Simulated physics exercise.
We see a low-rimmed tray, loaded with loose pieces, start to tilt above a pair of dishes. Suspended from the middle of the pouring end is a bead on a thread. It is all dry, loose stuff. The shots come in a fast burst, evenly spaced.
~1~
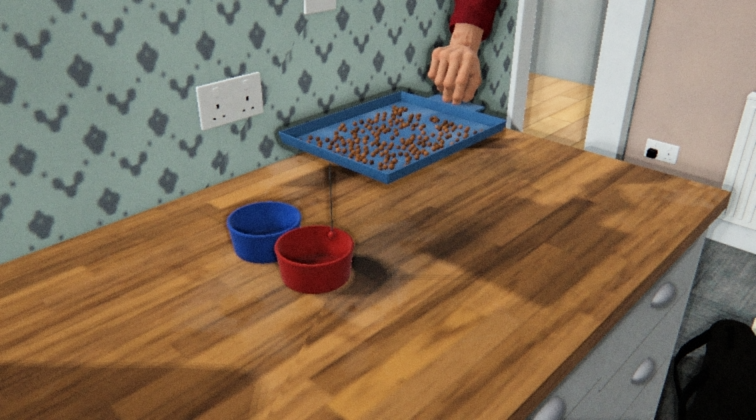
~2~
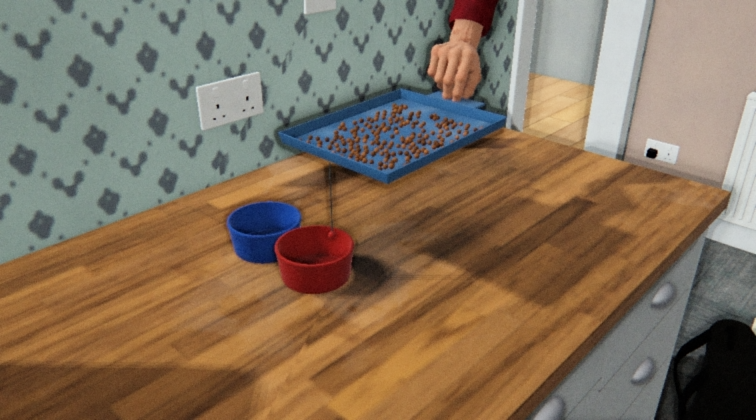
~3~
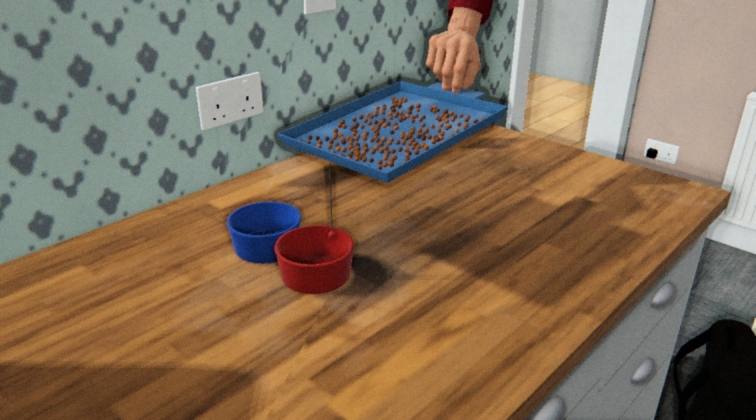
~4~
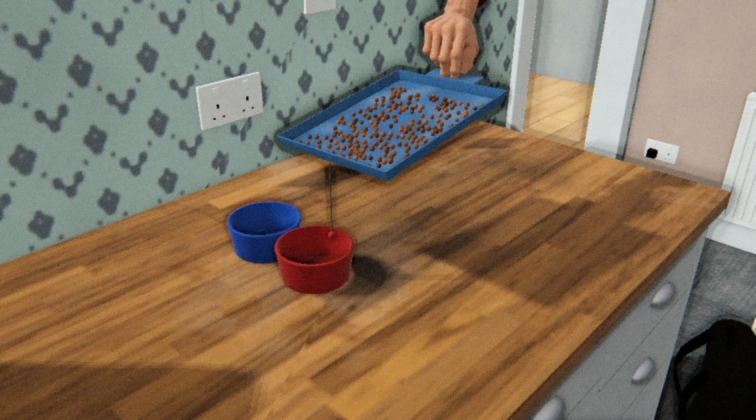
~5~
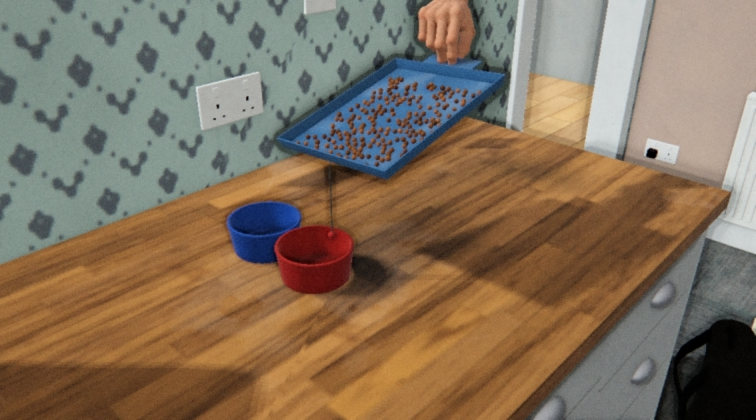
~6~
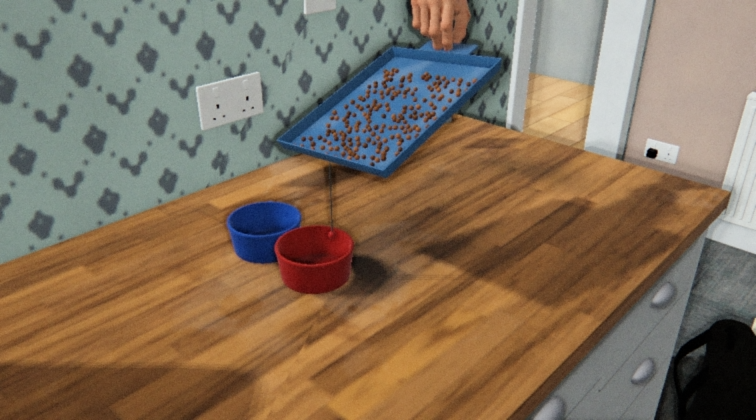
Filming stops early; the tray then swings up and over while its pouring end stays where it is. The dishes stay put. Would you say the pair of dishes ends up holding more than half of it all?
I would say yes, more than half.
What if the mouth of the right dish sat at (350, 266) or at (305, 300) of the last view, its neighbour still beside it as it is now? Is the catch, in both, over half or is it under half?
At the first place the larger part, at the second less than half.
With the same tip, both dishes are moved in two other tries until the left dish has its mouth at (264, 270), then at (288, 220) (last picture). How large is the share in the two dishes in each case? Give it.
You'd get 10 in a hundred the first time and 60 in a hundred the second.
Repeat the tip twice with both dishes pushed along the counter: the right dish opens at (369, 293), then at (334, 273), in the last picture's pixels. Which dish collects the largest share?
Well, the first go goes to the leftmost dish, and the second to the leftmost dish.
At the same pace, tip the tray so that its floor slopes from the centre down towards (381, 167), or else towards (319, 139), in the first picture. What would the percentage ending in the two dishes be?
Shares: 0 %, then 50 %.
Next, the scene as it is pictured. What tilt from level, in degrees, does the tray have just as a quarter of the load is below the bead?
At about 85°.
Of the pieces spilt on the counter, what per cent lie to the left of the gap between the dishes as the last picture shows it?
Around 80 per cent, I reckon.
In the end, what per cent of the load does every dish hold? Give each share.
Left 30 %, right 50 %.
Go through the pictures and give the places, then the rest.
Corners of the pouring end (283, 132) and (388, 172), level; middle of the load (392, 138), cereal balls; left dish (237, 243); right dish (286, 272); bead on its thread (332, 235), in the first picture.
Corners of the pouring end (282, 132) and (388, 172), level; middle of the load (392, 137), in the second picture.
Corners of the pouring end (282, 133) and (387, 171), tipped barely, lowest at the left corner; middle of the load (392, 132), in the third picture.
Corners of the pouring end (281, 135) and (386, 170), tipped a little, lowest at the left corner; middle of the load (391, 126), in the fourth picture.
Corners of the pouring end (281, 137) and (384, 169), tipped clearly, lowest at the left corner; middle of the load (389, 120), in the fifth picture.
Corners of the pouring end (281, 139) and (383, 168), tipped clearly, lowest at the left corner; middle of the load (384, 116), the larger part on the move; left dish (237, 243); right dish (286, 272), in the sixth picture.
Just after the last frame, tray tipped steeply; the larger part on the tray; just a few in the right dish; just a few in the left dish; about a tenth outside both; about a tenth in the air.
A moment on, tray tipped past a quarter turn; just a few on the tray; roughly a quarter in the right dish; roughly a quarter in the left dish; about a tenth outside both; roughly a third in the air.
Further on, tray tipped past a quarter turn; roughly half in the right dish; roughly a third in the left dish; roughly a quarter outside both.
When it is over, tray tipped past a quarter turn; roughly half in the right dish; roughly a third in the left dish; roughly a quarter outside both.
